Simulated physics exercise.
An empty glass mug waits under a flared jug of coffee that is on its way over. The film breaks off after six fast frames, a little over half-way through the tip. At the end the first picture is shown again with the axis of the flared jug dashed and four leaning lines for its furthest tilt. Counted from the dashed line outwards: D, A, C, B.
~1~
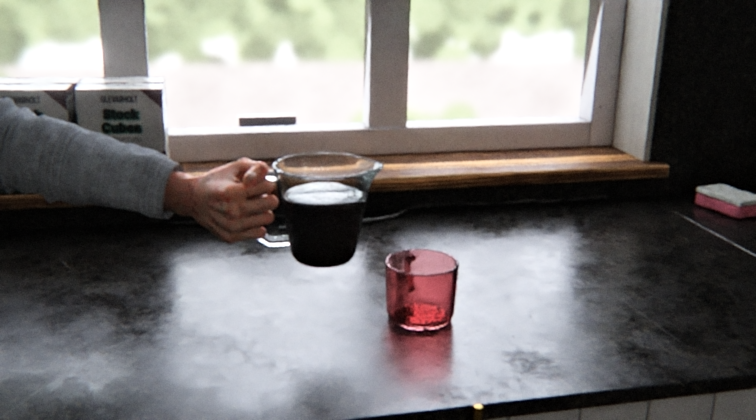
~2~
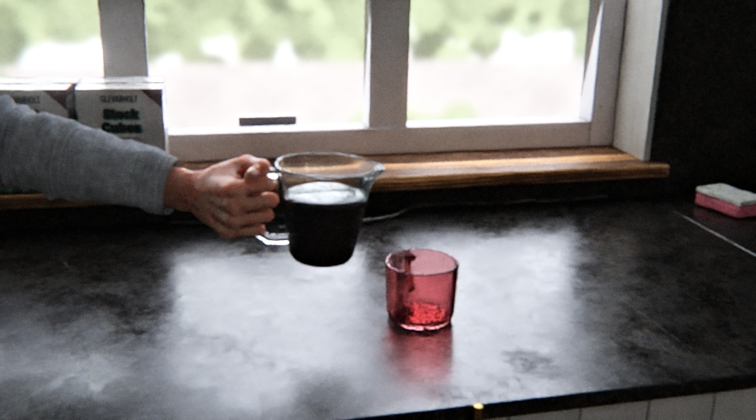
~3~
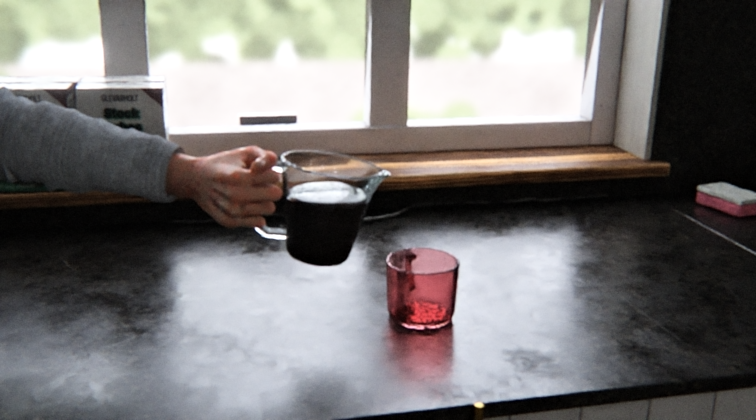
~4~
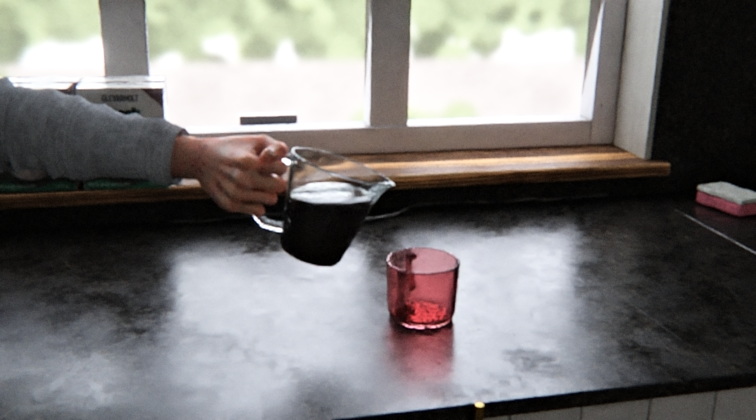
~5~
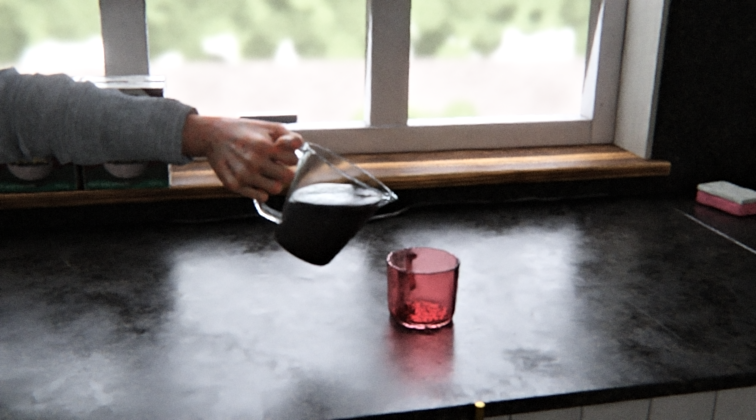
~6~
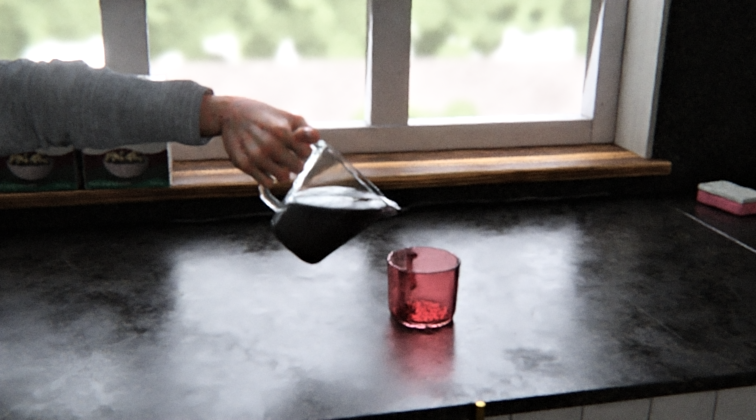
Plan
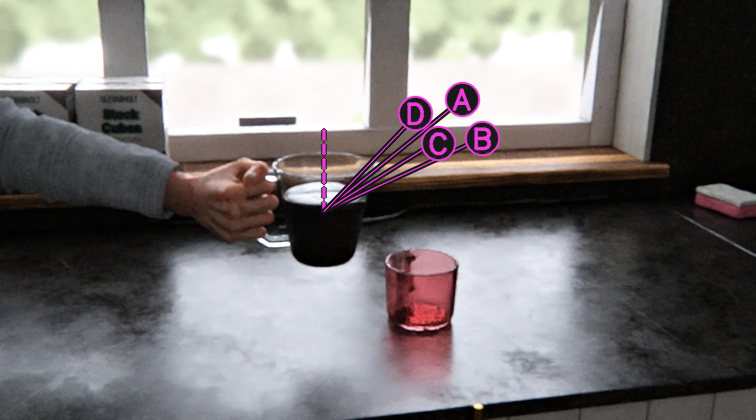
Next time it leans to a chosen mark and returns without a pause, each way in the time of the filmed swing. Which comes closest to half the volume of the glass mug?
I would pick tilt C.
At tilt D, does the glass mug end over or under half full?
Under.
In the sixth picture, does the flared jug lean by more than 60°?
No, it does not.
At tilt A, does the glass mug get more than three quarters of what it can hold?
No.
On the marked copy, A at (448, 110); B at (467, 145); C at (422, 150); D at (404, 127).
With A, the glass mug ends with about 31 % of what it can hold.
With B, the glass mug ends with about 68 % of what it can hold.
With C, the glass mug ends with about 49 % of what it can hold.
With D, the glass mug ends with about 17 % of what it can hold.
